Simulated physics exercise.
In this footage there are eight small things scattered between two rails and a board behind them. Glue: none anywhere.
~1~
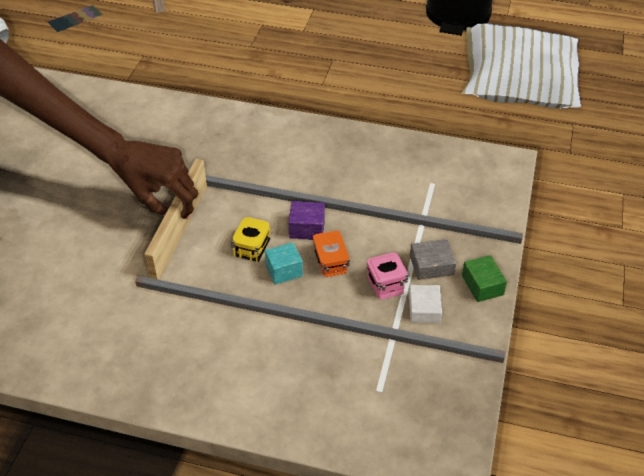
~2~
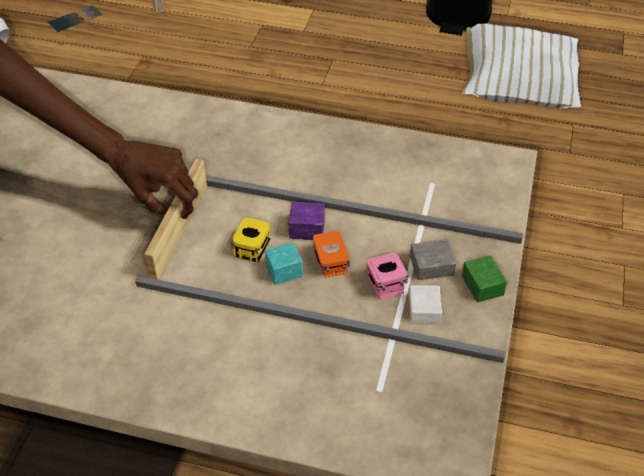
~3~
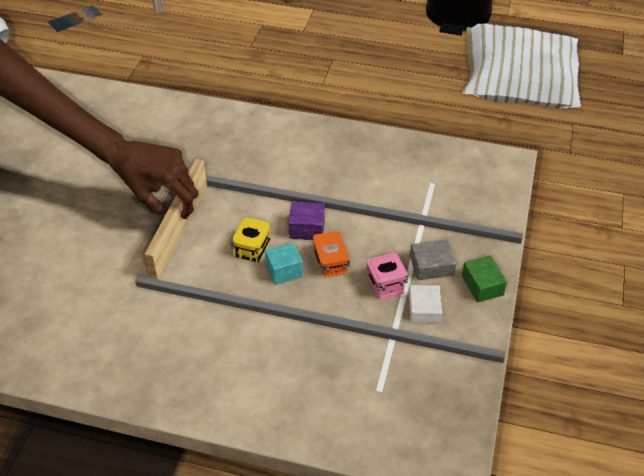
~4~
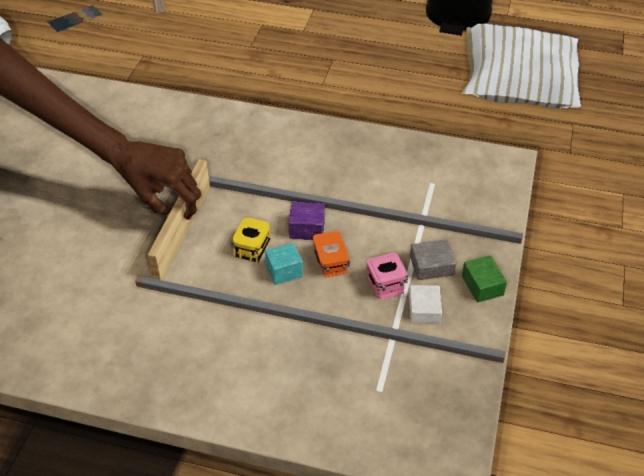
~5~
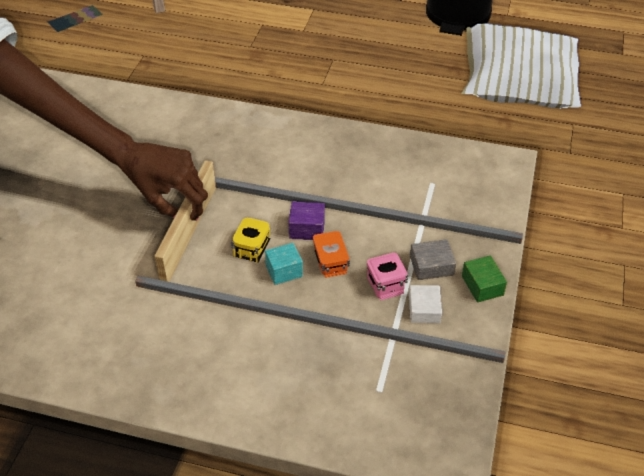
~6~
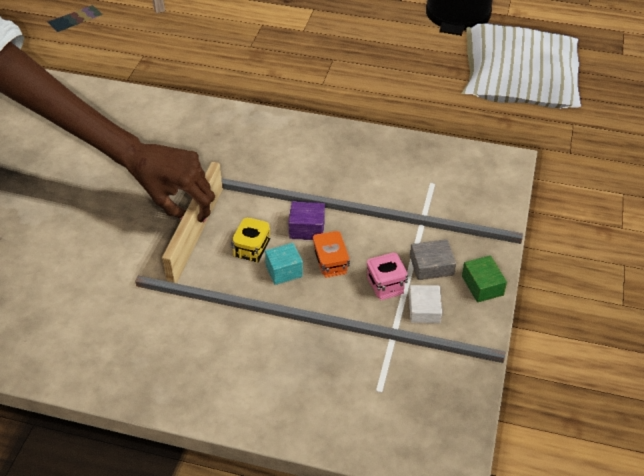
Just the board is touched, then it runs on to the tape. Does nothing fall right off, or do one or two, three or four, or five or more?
Well, nothing drops off the table this time.
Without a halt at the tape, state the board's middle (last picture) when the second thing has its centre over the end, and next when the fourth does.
(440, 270) and (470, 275).
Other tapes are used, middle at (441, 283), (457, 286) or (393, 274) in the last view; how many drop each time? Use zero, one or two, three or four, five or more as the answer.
So, taking them in turn, I'd give either one or two; one or two; no fall at all.
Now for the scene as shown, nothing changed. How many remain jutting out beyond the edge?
I make it 1.
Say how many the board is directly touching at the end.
That would be 3 of them.
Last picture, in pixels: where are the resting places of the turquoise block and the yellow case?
Reading them off: First (416, 303); then (423, 271).
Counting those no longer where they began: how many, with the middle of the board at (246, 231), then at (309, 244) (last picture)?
I get 1 at the one place and 4 at the other.
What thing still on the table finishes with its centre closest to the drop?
Result - the green block.
A little later, none off yet; green block at rest near (484, 279); white block at rest near (425, 304); grey block at rest near (433, 260).
When it is over, the number that fall off is zero.
